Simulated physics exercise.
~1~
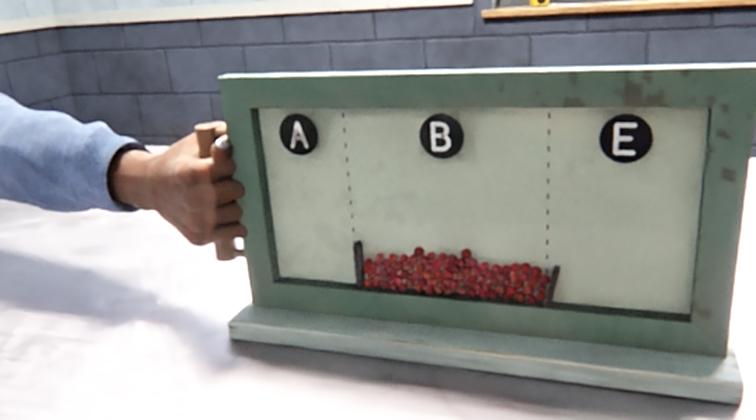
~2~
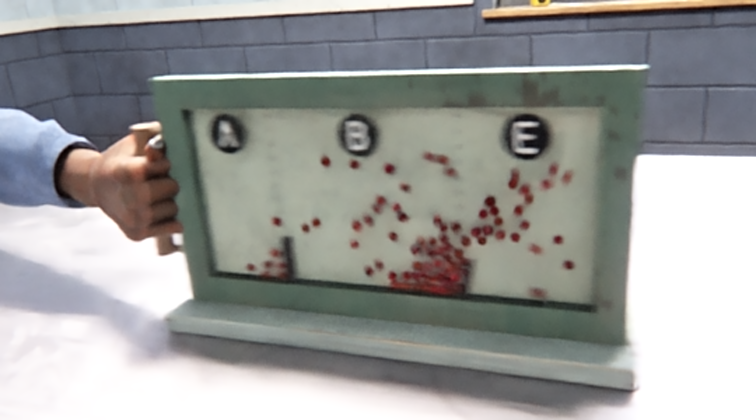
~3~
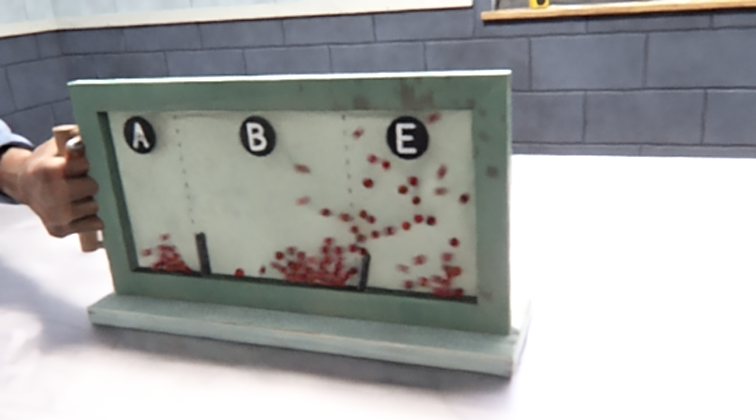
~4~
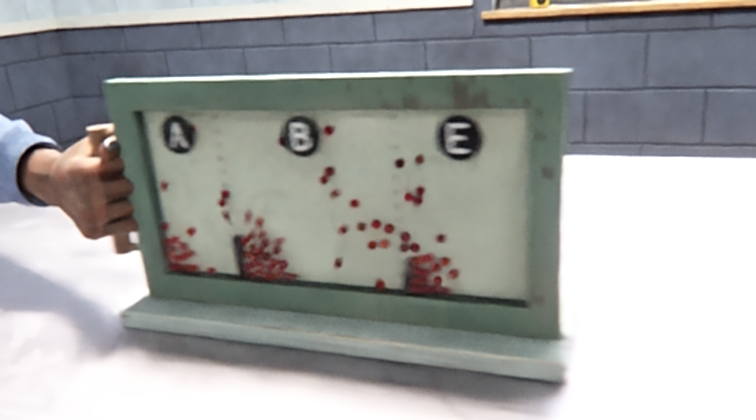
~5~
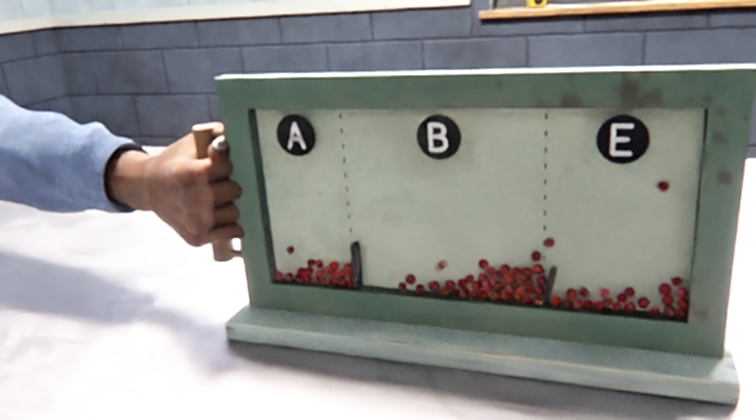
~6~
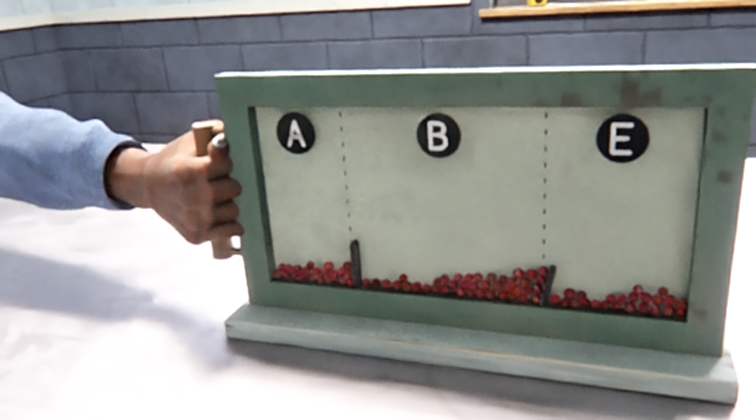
On a white-covered table before a grey-blue block wall, seen from the front by a slightly swaying camera, stands a green-framed upright case with a clear face. Black discs lettered A, B and E run left to right above two dashed lines and two short dark dividers, with red beads heaped between the dividers. A hand in a blue sleeve grips the handle at left and slides the case left, scattering beads over both dividers. It moves farther left, then back right as beads keep flying. Back where it began, the case stops, and the beads settle low across all three sections, most under B.
